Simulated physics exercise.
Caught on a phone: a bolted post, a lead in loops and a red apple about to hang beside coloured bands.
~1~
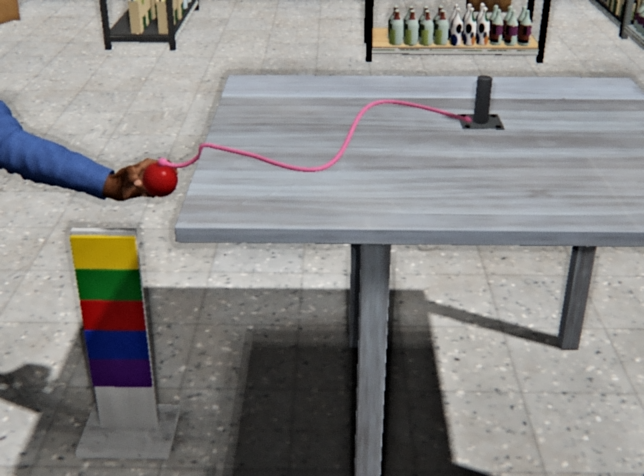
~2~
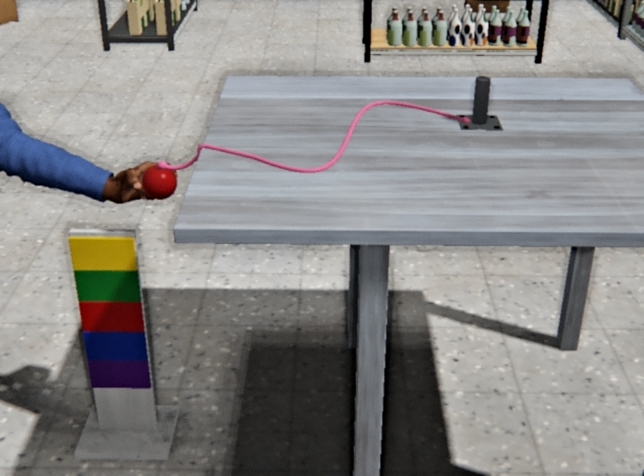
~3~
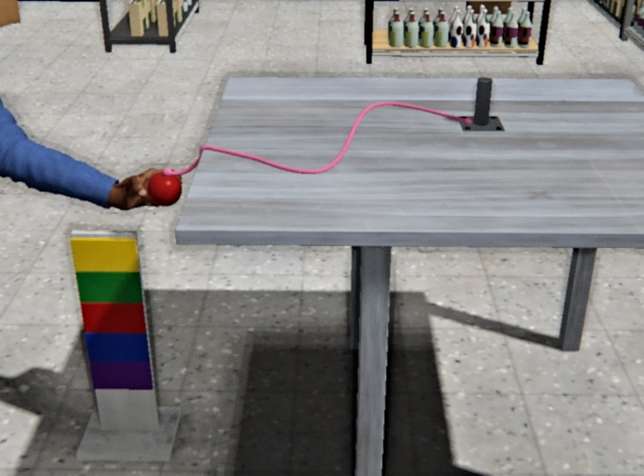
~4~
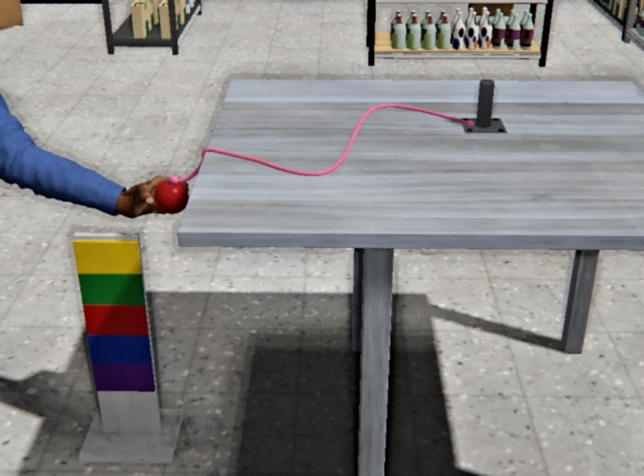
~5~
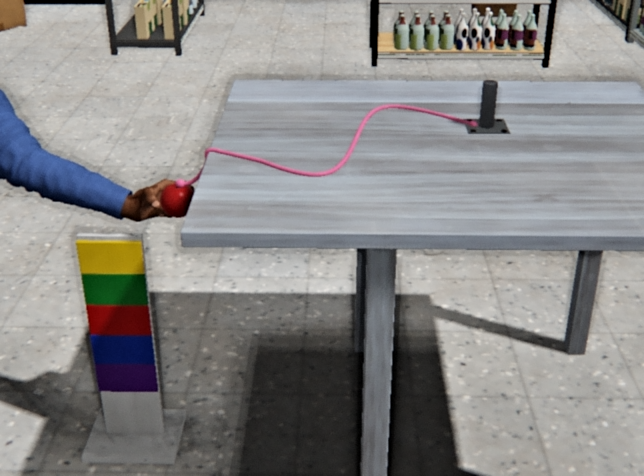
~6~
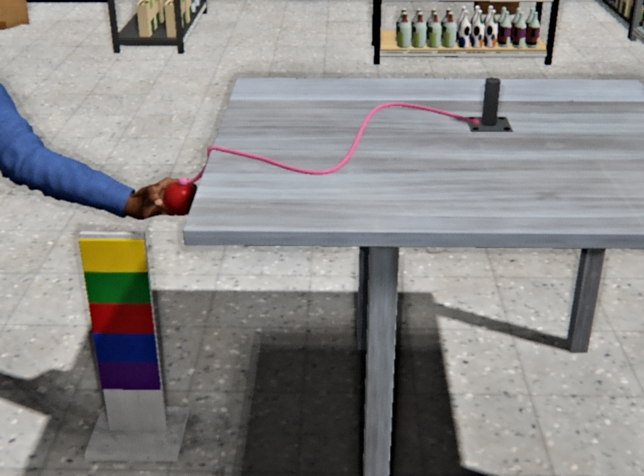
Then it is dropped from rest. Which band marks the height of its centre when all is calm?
Its middle rests at the blue band.
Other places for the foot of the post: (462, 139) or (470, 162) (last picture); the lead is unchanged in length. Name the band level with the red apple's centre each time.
One after the other, purple; purple.
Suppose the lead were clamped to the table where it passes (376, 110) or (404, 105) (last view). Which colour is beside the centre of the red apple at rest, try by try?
Try by try: Red; red.
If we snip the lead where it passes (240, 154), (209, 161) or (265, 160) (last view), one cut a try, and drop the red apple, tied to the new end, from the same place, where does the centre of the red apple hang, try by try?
Near (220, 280), (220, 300) and (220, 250).
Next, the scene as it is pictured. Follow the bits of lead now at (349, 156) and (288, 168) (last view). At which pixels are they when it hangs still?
Near (224, 134) and (220, 205).
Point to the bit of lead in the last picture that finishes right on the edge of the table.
The one at (345, 160).
A little later, apple near (197, 328); level with red.
Next, apple near (250, 321); level with blue.
Later still, apple near (219, 336); level with blue.
When it is over, apple near (231, 331); level with blue. The blue one.
